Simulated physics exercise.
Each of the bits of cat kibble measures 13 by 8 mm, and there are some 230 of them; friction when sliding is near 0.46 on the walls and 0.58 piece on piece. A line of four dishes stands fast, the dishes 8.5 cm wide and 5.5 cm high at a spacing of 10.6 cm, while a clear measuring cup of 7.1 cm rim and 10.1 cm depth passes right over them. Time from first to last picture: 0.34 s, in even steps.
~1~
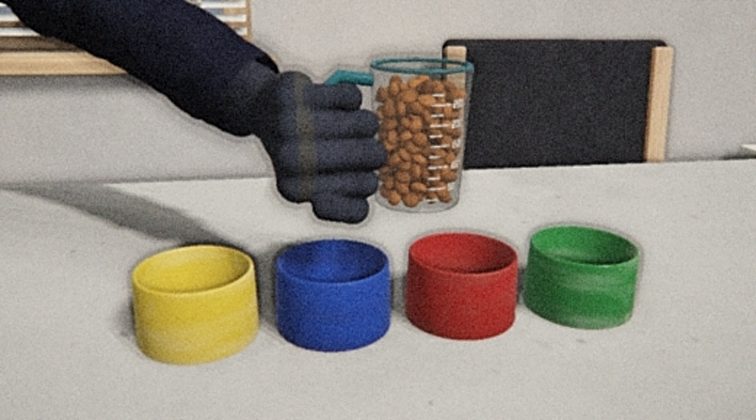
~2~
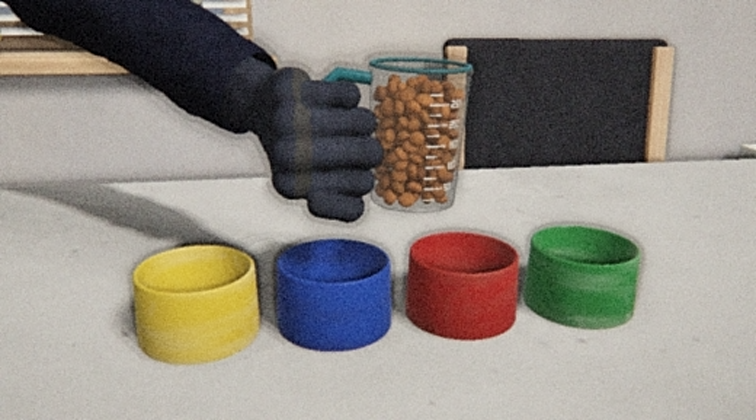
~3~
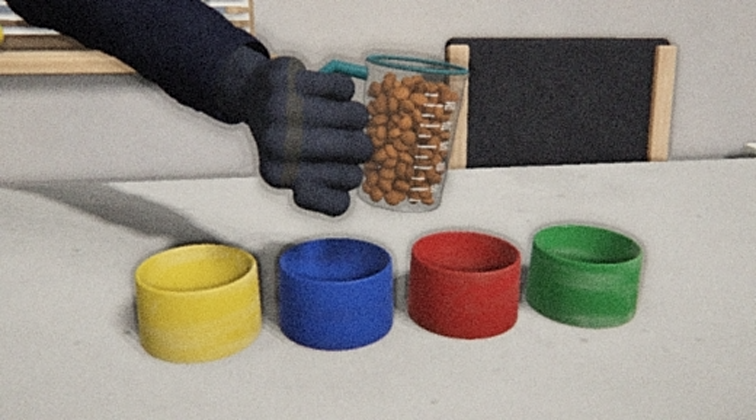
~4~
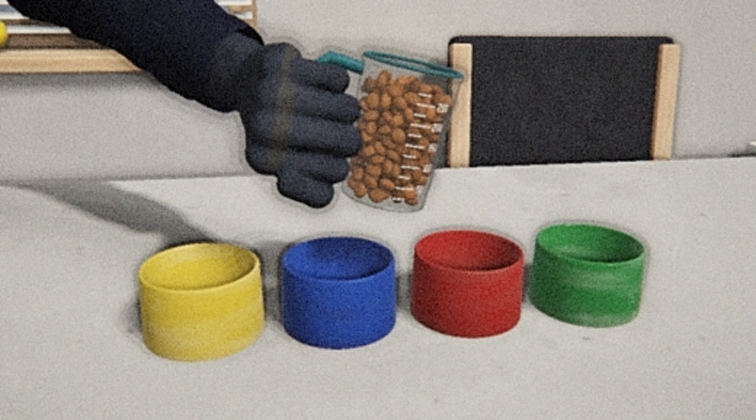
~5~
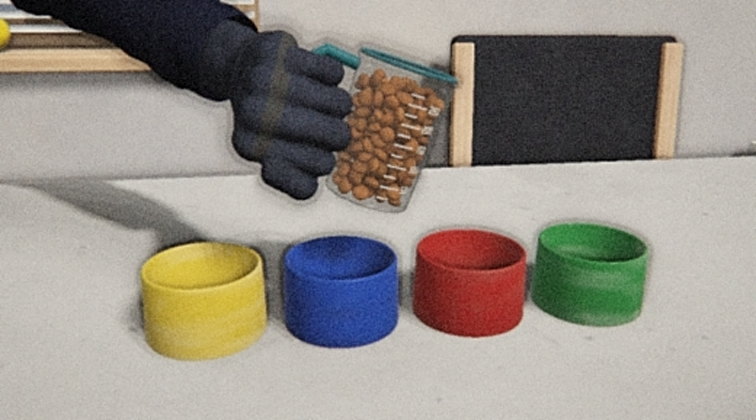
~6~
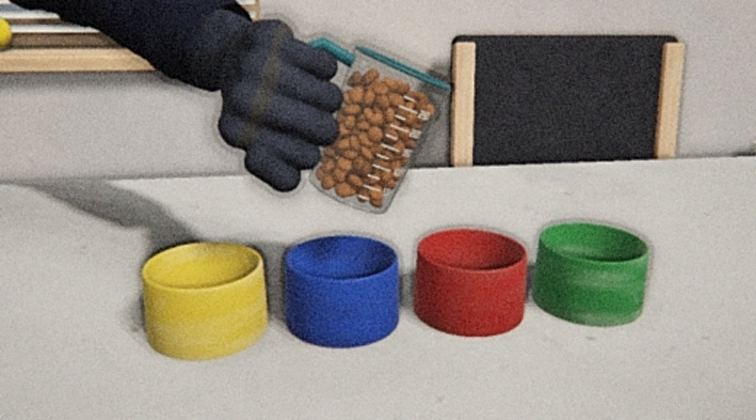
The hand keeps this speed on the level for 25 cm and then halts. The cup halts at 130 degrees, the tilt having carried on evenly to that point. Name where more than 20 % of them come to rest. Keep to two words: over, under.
Red: Not in excess of a fifth; blue: Not in excess of a fifth; green: Not in excess of a fifth; yellow: In excess of a fifth; counter: Not in excess of a fifth.
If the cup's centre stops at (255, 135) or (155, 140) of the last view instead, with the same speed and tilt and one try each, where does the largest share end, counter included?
Most lands at blue on the first run and at yellow on the second.
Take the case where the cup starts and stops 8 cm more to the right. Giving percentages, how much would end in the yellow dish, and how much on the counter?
Yellow 0, counter 30.
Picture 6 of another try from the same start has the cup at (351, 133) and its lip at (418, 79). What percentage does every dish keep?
Red 0, blue 0, green 0, yellow 90.
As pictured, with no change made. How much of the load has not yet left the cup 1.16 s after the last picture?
That would be some 65 per cent.
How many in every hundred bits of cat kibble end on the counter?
Estimate: Near 10 per cent.
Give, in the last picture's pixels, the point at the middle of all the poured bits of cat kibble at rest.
Centre at rest, approx.: (208, 300) px.
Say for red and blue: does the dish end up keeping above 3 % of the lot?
Checking red: It falls short; checking blue: It clears.
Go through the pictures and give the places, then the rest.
Cup at (419, 134), tilt 0 degrees, lip at (469, 65), moved 0.0 cm; middle of the pieces at (419, 140); green dish at (584, 246); red dish at (463, 253); blue dish at (333, 261); yellow dish at (194, 269), in the first frame.
Cup at (416, 134), tilt 2 degrees, lip at (468, 66), moved 0.3 cm; middle of the pieces at (416, 140), in the second frame.
Cup at (408, 133), tilt 6 degrees, lip at (464, 70), moved 1.1 cm; middle of the pieces at (407, 139), in the third frame.
Cup at (398, 132), tilt 12 degrees, lip at (460, 74), moved 2.1 cm; middle of the pieces at (397, 138), in the fourth frame.
Cup at (387, 132), tilt 18 degrees, lip at (454, 80), moved 3.0 cm; middle of the pieces at (386, 137), in the fifth frame.
Cup at (375, 132), tilt 23 degrees, lip at (446, 87), moved 4.0 cm; middle of the pieces at (373, 137); green dish at (593, 242); red dish at (472, 250); blue dish at (342, 257); yellow dish at (203, 265), in the sixth frame.
Then, 0.70 s after the last picture, tilt 81 degrees; cup holds 100 %.
Then, 1.16 s after the last picture, tilt 120 degrees; cup holds 65 %, blue 5 %, yellow 15 %.
Then, 1.70 s after the last picture, tilt 130 degrees; cup holds 0 %, blue 10 %, yellow 80 %.
In the end, red 0 %, blue 10 %, green 0 %, yellow 80 %, counter 10 %.
